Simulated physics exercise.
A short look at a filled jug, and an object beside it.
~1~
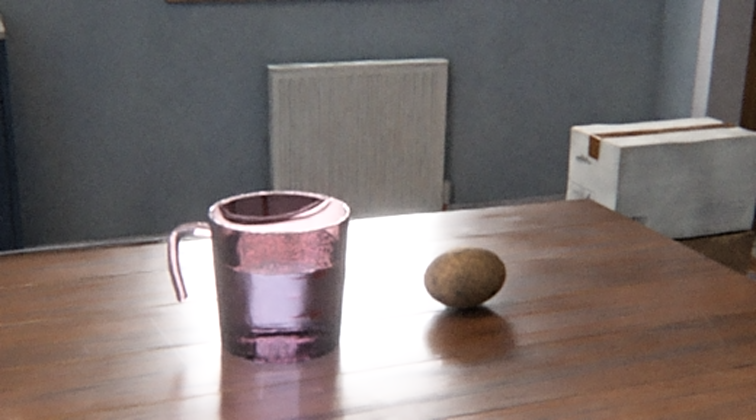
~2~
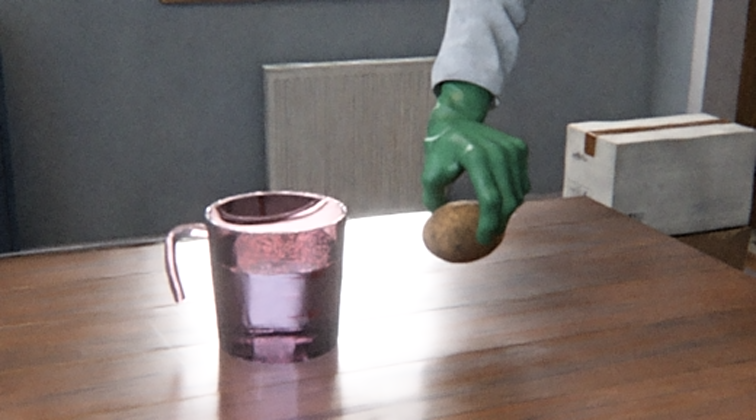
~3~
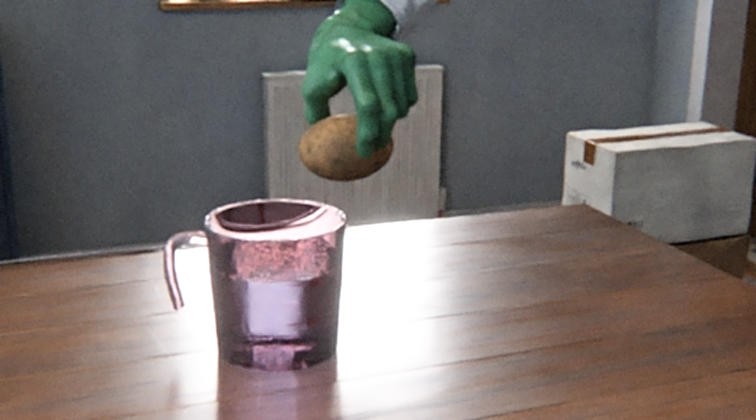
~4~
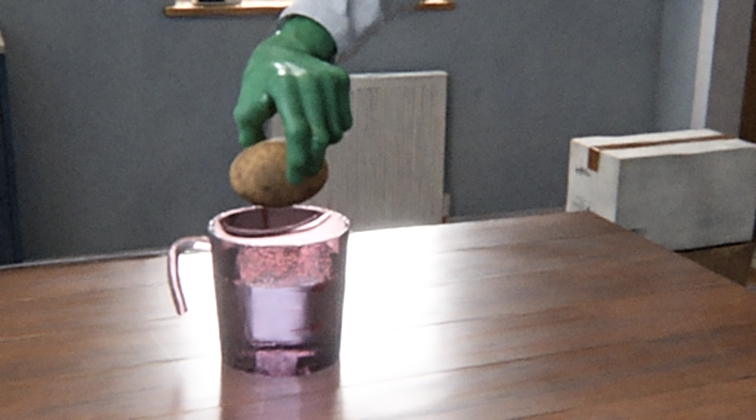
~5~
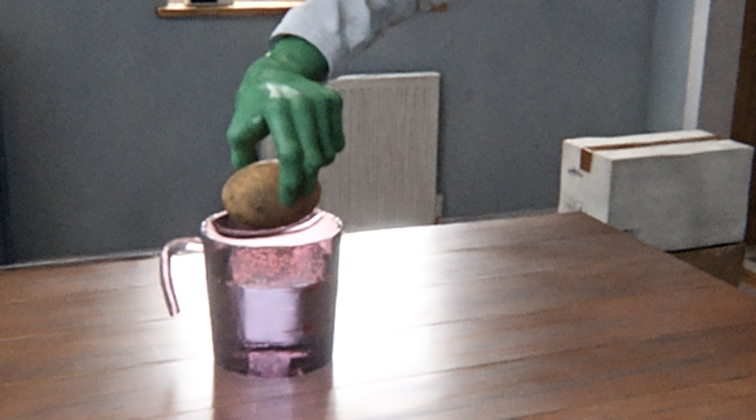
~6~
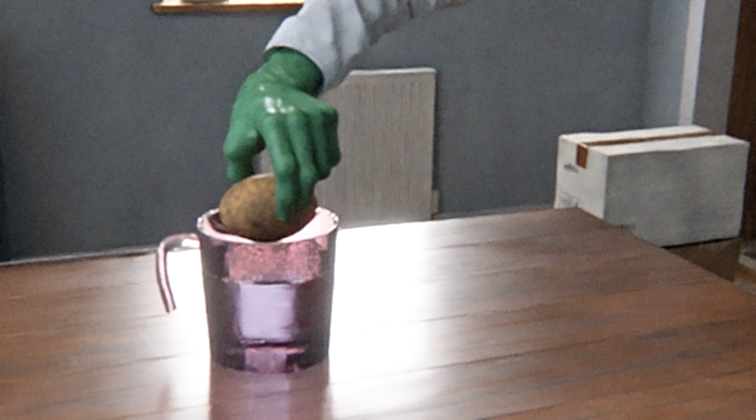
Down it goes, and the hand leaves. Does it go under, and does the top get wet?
The thing sinks; the jug takes it all.
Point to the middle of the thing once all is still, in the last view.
Close to (269, 312).
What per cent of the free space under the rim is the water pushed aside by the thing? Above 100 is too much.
Close to 40 %.
Shortly, the potato enters the water; the jug is about three quarters full.
Then, the potato goes on down; the jug is about three quarters full.
At the finish, the potato is at the bottom; the jug is about three quarters full; no mess.
